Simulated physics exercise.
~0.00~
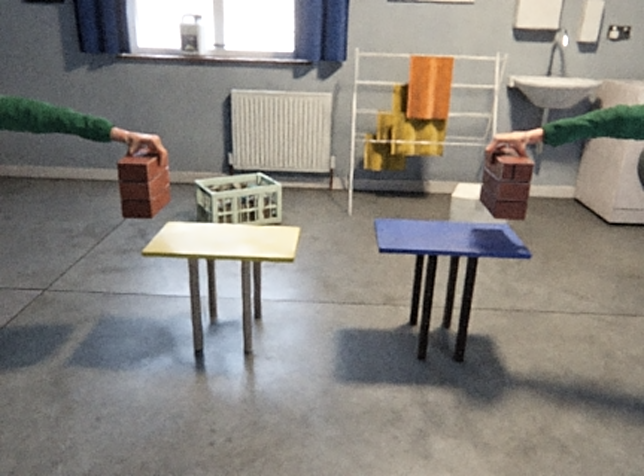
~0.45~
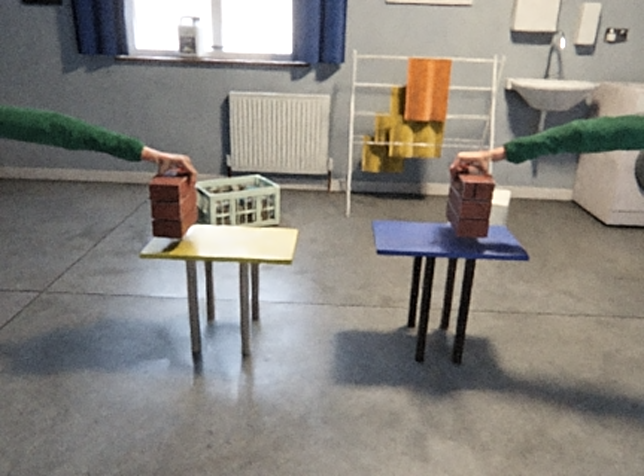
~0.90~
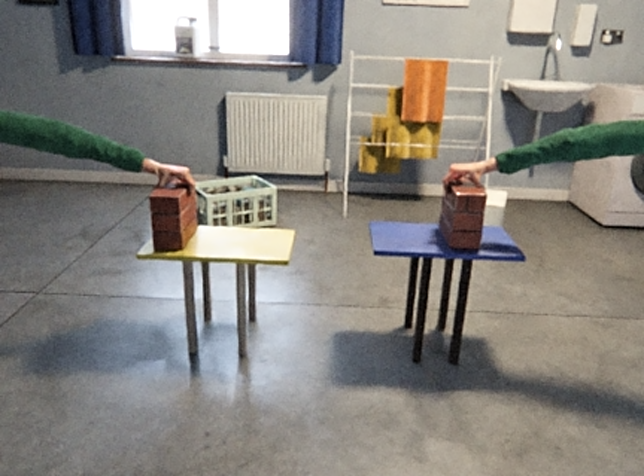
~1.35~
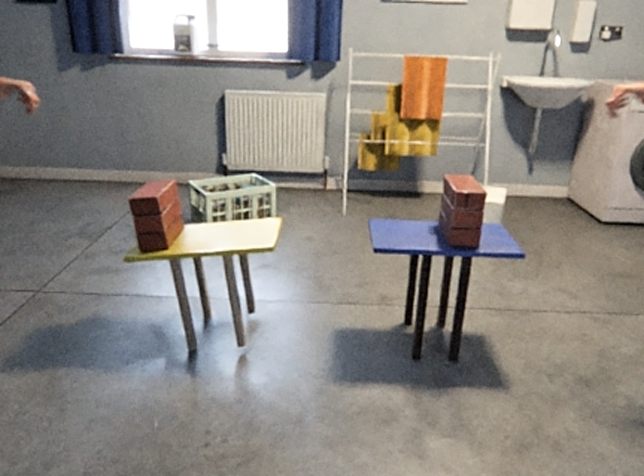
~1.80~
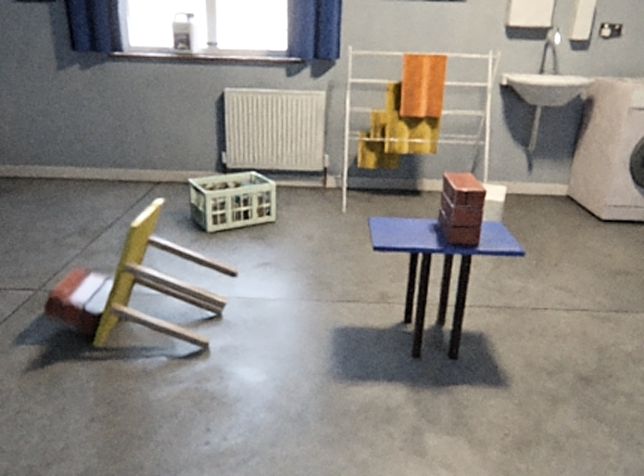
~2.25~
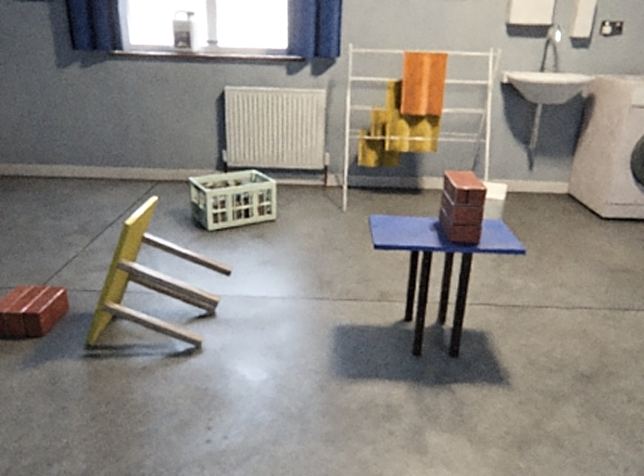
In a grey-floored room, two hands set stacks of bricks on a small yellow table and a small blue one, then let go; the yellow table toppled left, spilling its bricks onto the floor, while the blue table stayed standing with its stack.
